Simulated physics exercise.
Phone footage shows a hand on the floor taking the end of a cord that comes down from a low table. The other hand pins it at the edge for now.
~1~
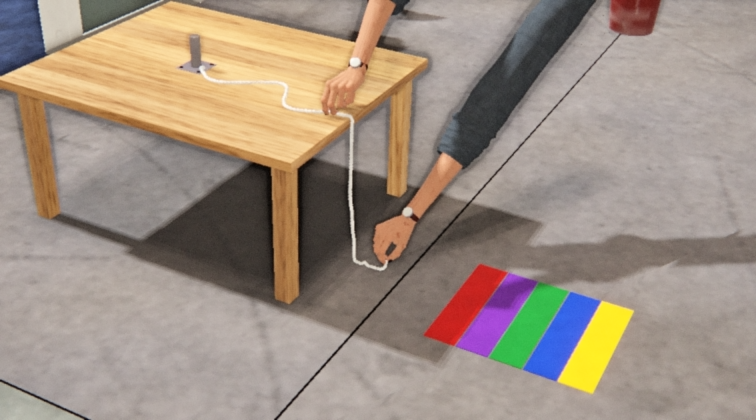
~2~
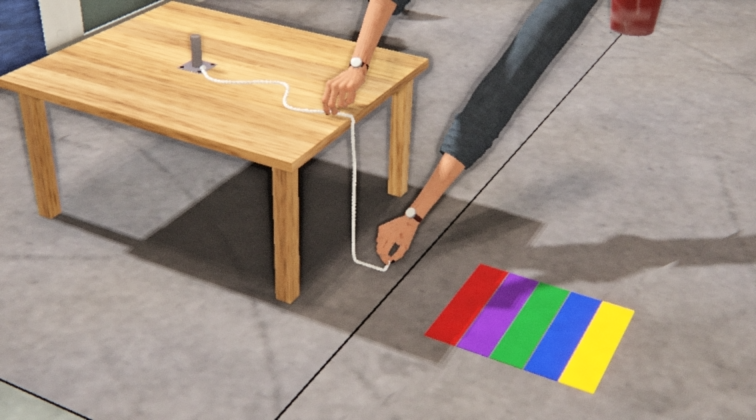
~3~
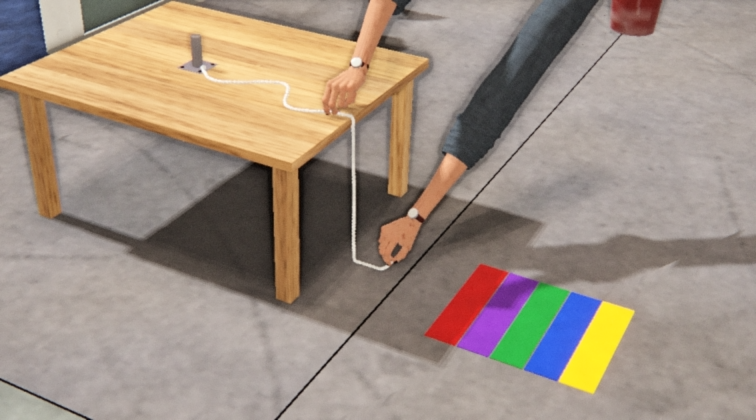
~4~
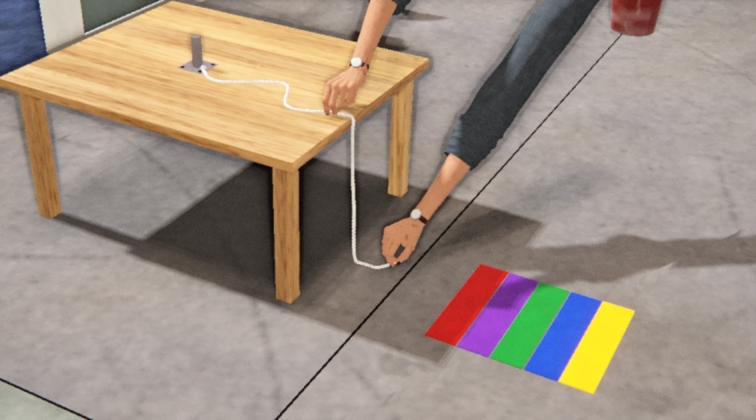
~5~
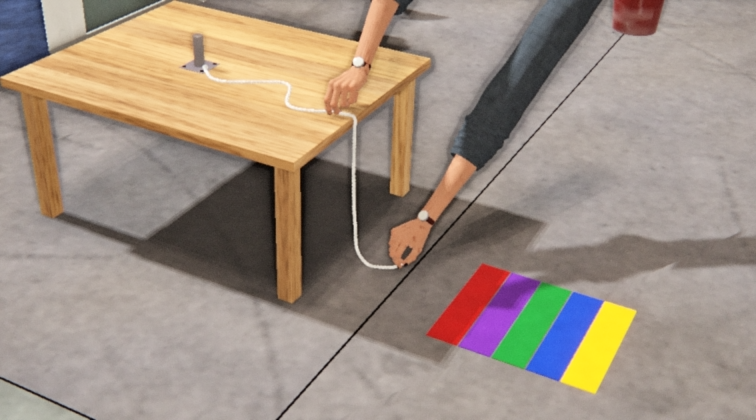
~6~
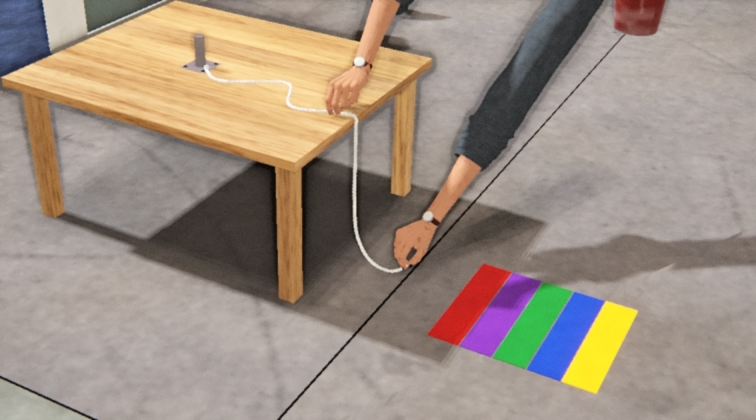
A hand low over a grey concrete floor grips the end of a white cord, seen from above at an angle. The cord runs from a small grey fitting across a wooden table to its edge, where another hand presses it, with red, purple, green, blue and yellow stripes at right. The lower hand slides slightly right, drawing the hanging cord along, while the upper hand stays put.
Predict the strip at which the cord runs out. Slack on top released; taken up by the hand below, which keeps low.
I would say the green strip.
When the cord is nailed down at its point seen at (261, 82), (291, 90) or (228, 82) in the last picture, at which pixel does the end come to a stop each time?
First try near (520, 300), second near (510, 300), third near (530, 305).
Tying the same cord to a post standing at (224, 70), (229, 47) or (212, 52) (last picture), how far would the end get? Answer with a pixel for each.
(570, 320), (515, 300) and (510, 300), in that order.
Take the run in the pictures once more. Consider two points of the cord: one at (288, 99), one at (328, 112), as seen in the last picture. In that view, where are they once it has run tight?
The first lands at (323, 103), while the second lands at (367, 128).
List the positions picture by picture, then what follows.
The first frame shows end (386, 261); red (449, 326); purple (481, 337); green (514, 348); blue (548, 360); yellow (583, 372).
The second frame shows end (389, 261); cord through (211, 79) (277, 83) (291, 108) (353, 125) (354, 188) (353, 247).
The third frame shows end (392, 262).
The fourth frame shows end (395, 263); cord through (211, 79) (277, 83) (291, 108) (353, 125) (353, 188) (354, 247).
The fifth frame shows end (402, 265).
The sixth frame shows end (407, 266); cord through (214, 79) (280, 82) (294, 108) (356, 125) (354, 187) (361, 247).
Early on, end near (479, 289); over red.
Midway, end near (515, 300); over purple.
At the end of the slack, end near (537, 307); over green. Over green.
